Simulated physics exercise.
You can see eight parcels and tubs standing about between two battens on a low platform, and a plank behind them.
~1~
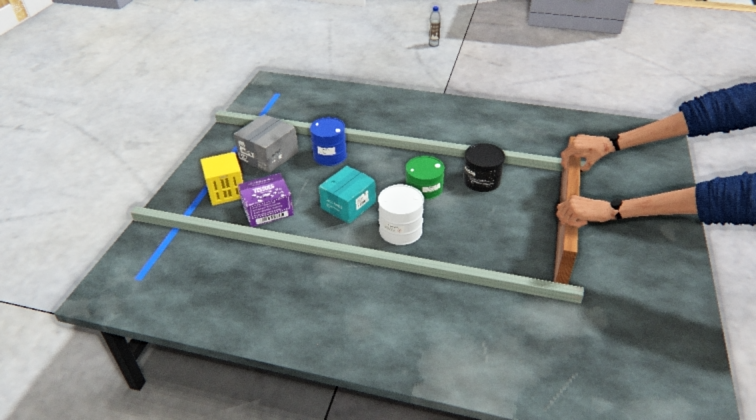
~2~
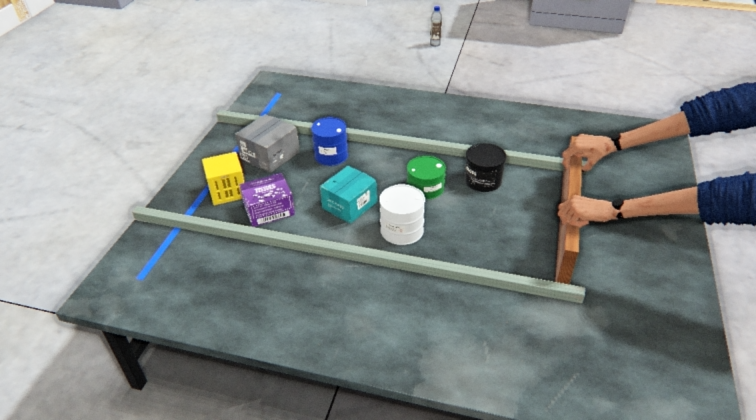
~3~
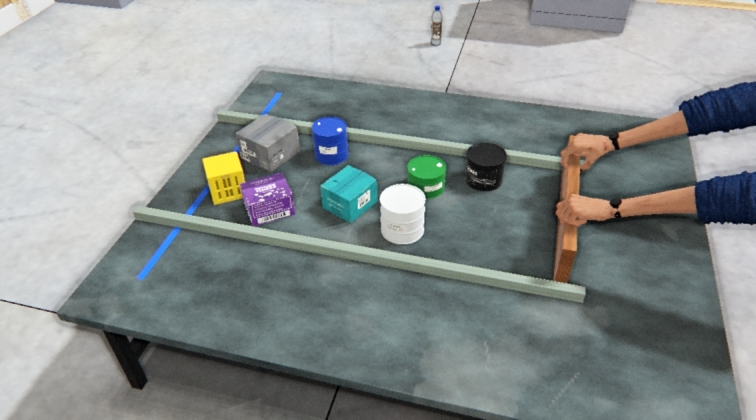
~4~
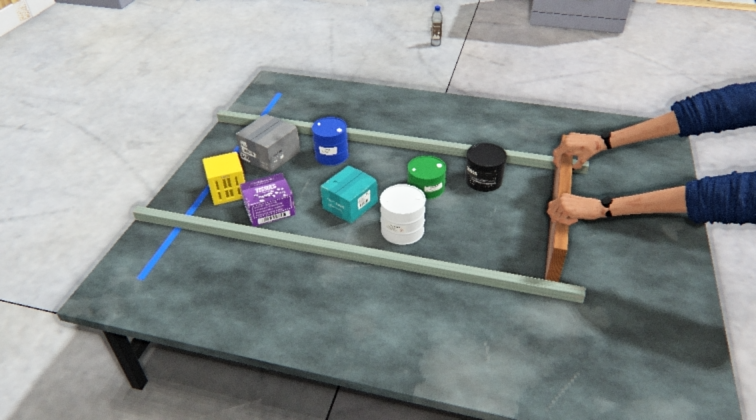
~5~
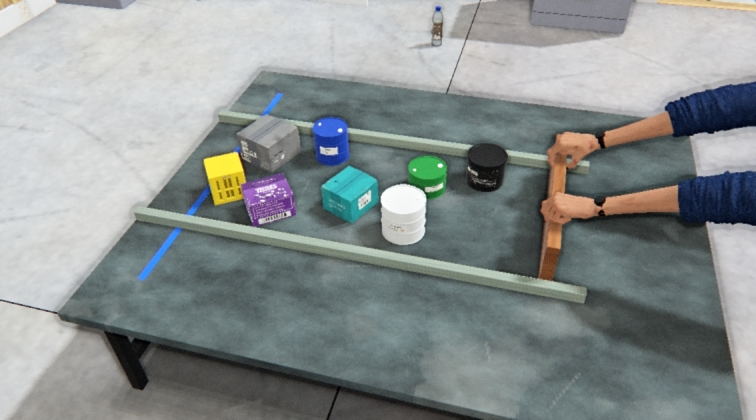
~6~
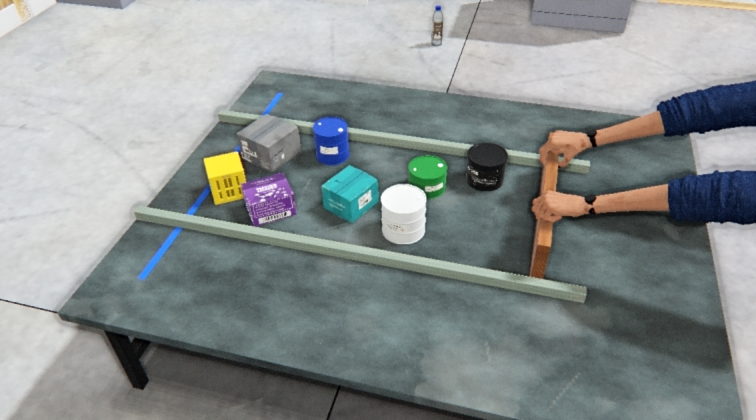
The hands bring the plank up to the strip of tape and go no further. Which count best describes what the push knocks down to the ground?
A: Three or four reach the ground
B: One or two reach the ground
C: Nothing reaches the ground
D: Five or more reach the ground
Three or four reach the ground (A).
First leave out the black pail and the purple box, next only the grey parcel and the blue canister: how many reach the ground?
Count of fallen: 2 / 2.
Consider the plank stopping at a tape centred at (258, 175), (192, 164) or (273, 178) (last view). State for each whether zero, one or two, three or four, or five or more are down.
Taking them in turn, zero; five or more; none.
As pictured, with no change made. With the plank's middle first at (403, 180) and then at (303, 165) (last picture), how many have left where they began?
First 4 and then 8.
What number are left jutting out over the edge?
Things overhanging at the end: 1.
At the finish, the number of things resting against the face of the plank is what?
3 are in contact with it.
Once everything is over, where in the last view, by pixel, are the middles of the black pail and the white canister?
Reading them off: First (229, 125); then (181, 179).
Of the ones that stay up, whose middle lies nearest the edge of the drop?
That one's the turquoise parcel.
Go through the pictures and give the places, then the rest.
The first frame shows yellow crate (223, 179); grey parcel (267, 143); purple box (266, 200); plank (569, 207); tape (220, 170).
The second frame shows grey parcel (268, 143); blue canister (330, 142).
The third frame shows purple box (268, 199); black pail (485, 167).
The fourth frame shows yellow crate (225, 178); turquoise parcel (350, 194).
The fifth frame shows grey parcel (269, 143); green canister (427, 178).
The sixth frame shows yellow crate (226, 178); grey parcel (270, 142); purple box (269, 199); plank (546, 203); tape (223, 169).
Soon after, none off yet; yellow crate at rest near (226, 178); grey parcel at rest near (270, 142); purple box at rest near (269, 199).
Then, none off yet; yellow crate moved about its own width near (192, 170); grey parcel moved about its own width near (221, 140); purple box moved well along near (195, 194).
At rest, the number that fall off is three or four; fallen, blue canister, purple box, grey parcel and yellow crate.
